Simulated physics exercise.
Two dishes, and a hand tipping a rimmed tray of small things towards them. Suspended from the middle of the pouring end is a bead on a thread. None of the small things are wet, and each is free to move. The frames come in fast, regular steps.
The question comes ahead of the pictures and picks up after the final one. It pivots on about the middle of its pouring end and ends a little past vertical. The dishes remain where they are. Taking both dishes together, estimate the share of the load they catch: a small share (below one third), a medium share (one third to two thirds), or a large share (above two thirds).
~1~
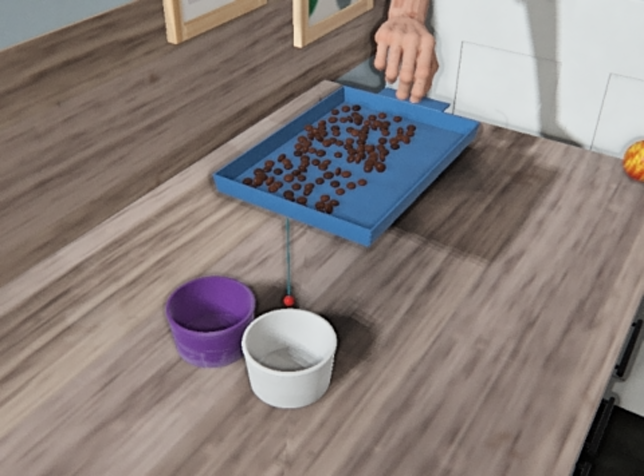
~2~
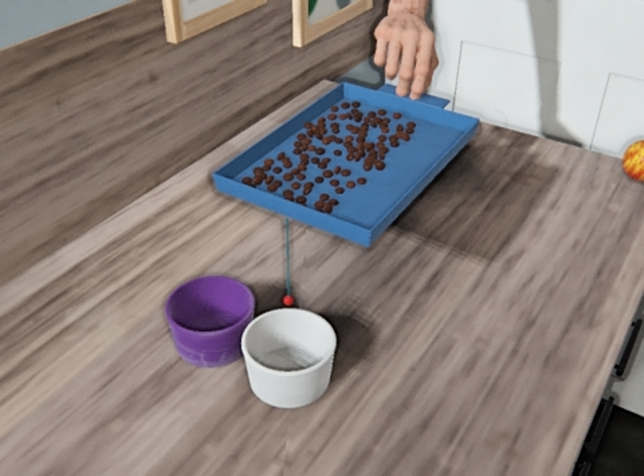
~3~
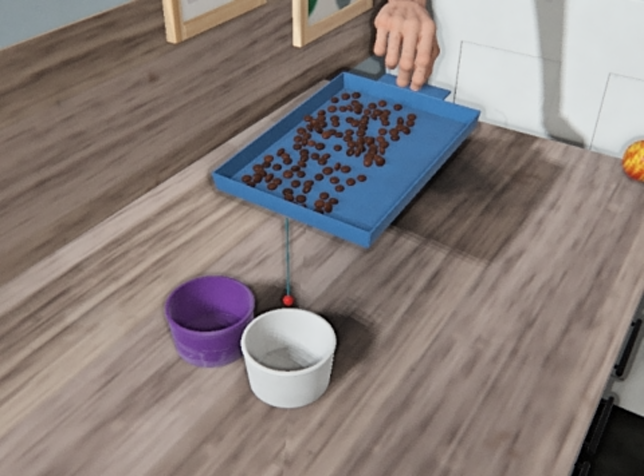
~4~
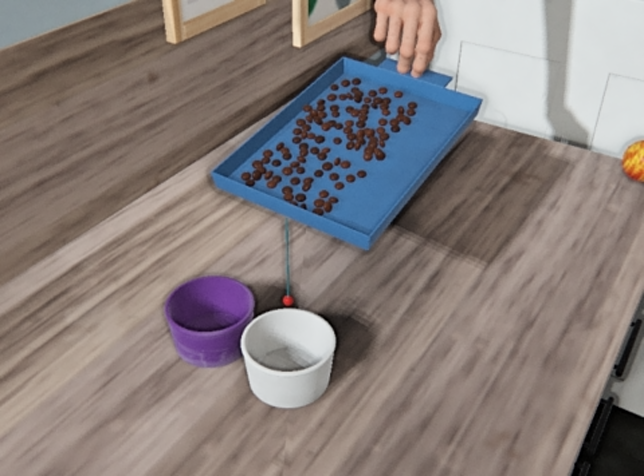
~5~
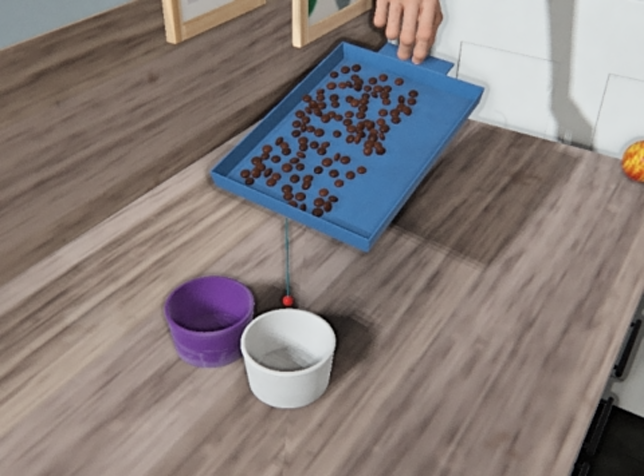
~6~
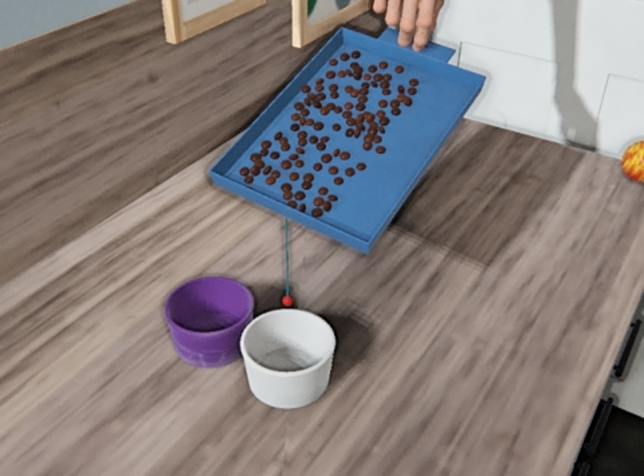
They catch a medium share of it.
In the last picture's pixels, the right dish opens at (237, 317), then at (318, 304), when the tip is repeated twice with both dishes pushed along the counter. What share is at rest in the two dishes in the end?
That makes 0 per cent, followed by 0 per cent.
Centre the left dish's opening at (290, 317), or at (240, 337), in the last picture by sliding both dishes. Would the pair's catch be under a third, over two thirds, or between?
For the first try it's one to two thirds, and for the second it's one to two thirds.
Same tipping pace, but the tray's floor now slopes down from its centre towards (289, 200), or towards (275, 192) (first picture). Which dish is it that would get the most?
Try one - the dish to the left; try two - the dish to the left.
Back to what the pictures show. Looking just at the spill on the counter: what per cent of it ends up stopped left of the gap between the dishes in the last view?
That would be roughly 10 per cent.
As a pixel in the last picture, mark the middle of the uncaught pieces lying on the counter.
Roughly at (337, 425).
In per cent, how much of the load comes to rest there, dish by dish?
Left dish around 0 percent; right dish around 40 percent.
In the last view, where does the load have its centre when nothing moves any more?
About (312, 392).
Soon after the last picture, tray tipped steeply; nearly all on the tray; a small part in the air.
A little later, tray tipped past a quarter turn; about two thirds on the tray; a small part in the right dish; about a quarter outside both; a stray few in the air.
Later still, tray tipped past a quarter turn; about half in the right dish; about half outside both.
At rest, tray tipped past a quarter turn; about half in the right dish; none in the left dish; about half outside both.
